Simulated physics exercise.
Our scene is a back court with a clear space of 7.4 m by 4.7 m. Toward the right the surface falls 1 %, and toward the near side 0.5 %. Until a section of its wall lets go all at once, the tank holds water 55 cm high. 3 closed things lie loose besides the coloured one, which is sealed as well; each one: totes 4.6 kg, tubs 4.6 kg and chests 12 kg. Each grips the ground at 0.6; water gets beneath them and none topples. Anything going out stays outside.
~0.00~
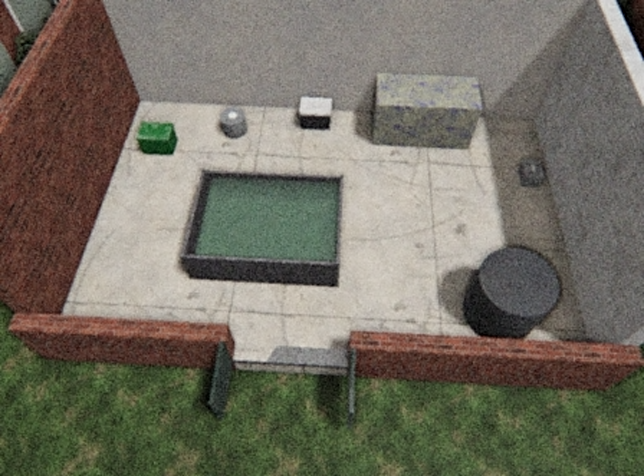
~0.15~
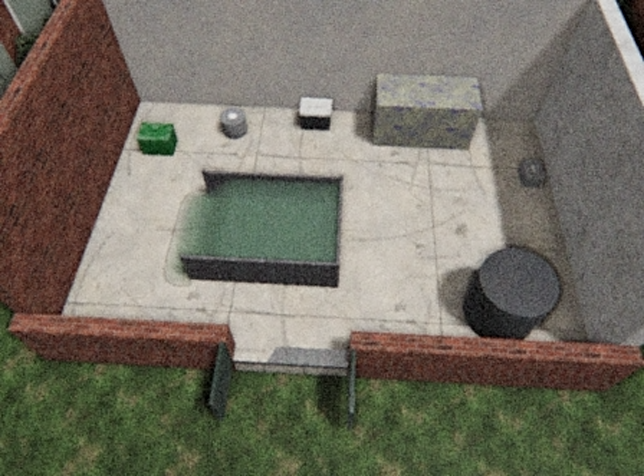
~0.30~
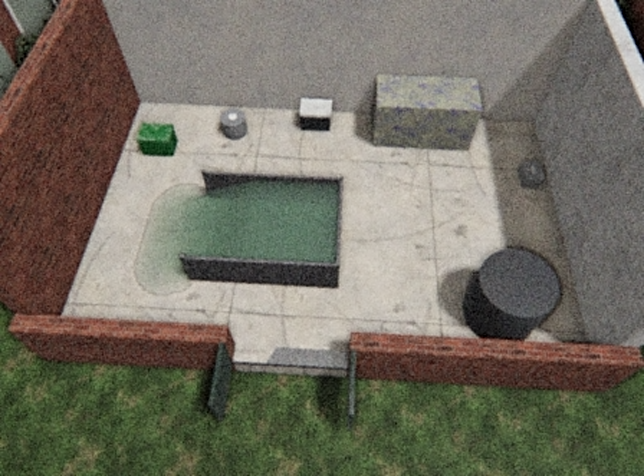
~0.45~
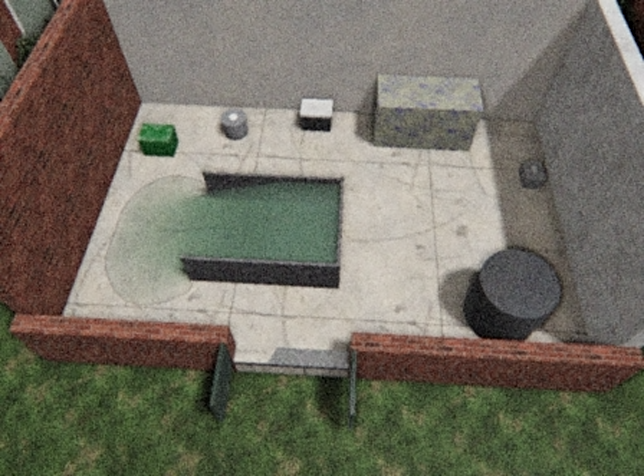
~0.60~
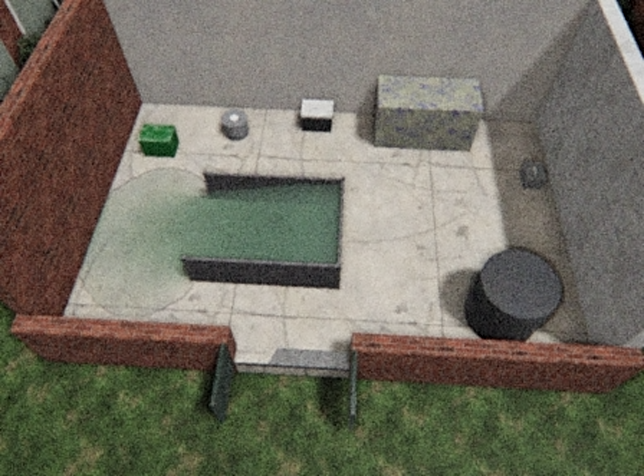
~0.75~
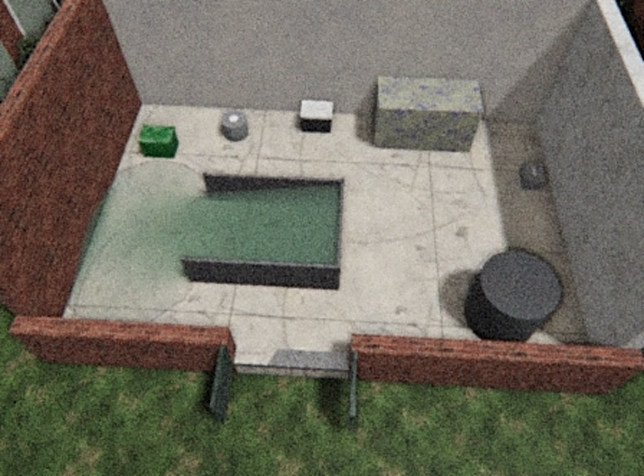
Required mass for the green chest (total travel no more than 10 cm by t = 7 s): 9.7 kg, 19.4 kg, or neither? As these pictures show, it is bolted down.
Doubling the load is still too little.
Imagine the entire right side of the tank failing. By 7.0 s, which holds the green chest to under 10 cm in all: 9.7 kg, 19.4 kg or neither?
The lighter one.
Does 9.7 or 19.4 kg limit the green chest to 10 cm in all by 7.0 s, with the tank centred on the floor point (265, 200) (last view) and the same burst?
Then, put simply, both options fail.
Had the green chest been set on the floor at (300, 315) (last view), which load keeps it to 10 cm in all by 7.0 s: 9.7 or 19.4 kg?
Short version: Not even the heavier.
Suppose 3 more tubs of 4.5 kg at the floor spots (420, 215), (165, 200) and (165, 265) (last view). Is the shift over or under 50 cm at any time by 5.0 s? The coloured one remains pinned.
Each in turn: Not that far, further than that, further than that.
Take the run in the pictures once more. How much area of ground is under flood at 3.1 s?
About 15 m2 is covered.
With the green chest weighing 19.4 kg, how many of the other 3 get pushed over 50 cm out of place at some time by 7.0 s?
Counting them up, I find 2.
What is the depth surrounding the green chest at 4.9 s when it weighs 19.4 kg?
Close to 5 cm deep.
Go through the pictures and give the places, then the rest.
In the first frame, the green chest at (154, 130) rests on the ground; 3.1 m2 under water; 0 of 4 have shifted.
In the second frame, the green chest at (155, 131), on the bottom; 3.9 m2 under water; 0 of 4 have shifted.
In the third frame, the green chest at (155, 132), on the bottom; water covers 4.8 m2; 0 of 4 have shifted.
In the fourth frame, the green chest at (156, 132), on the bottom; 6.0 m2 under water; 0 of 4 have shifted.
In the fifth frame, the green chest at (156, 133), on the bottom; 7.2 m2 under water; 0 of 4 have shifted.
In the sixth frame, the green chest at (156, 134) rests on the ground; 7.8 m2 under water; 0 of 4 have shifted.
After 1.4 s the green chest would be 1 cm from its start with 9.7 kg and 0 cm from its start with 19.4 kg; 3 cm of water round it then.
After 3.1 s the green chest would be 143 cm from its start with 9.7 kg and 121 cm from its start with 19.4 kg; 9 cm of water round it then.
After 4.9 s the green chest would be 371 cm from its start with 9.7 kg and 241 cm from its start with 19.4 kg; 5 cm of water round it then.
After 7.0 s the green chest would be 583 cm from its start with 9.7 kg and 251 cm from its start with 19.4 kg; 5 cm of water round it then.
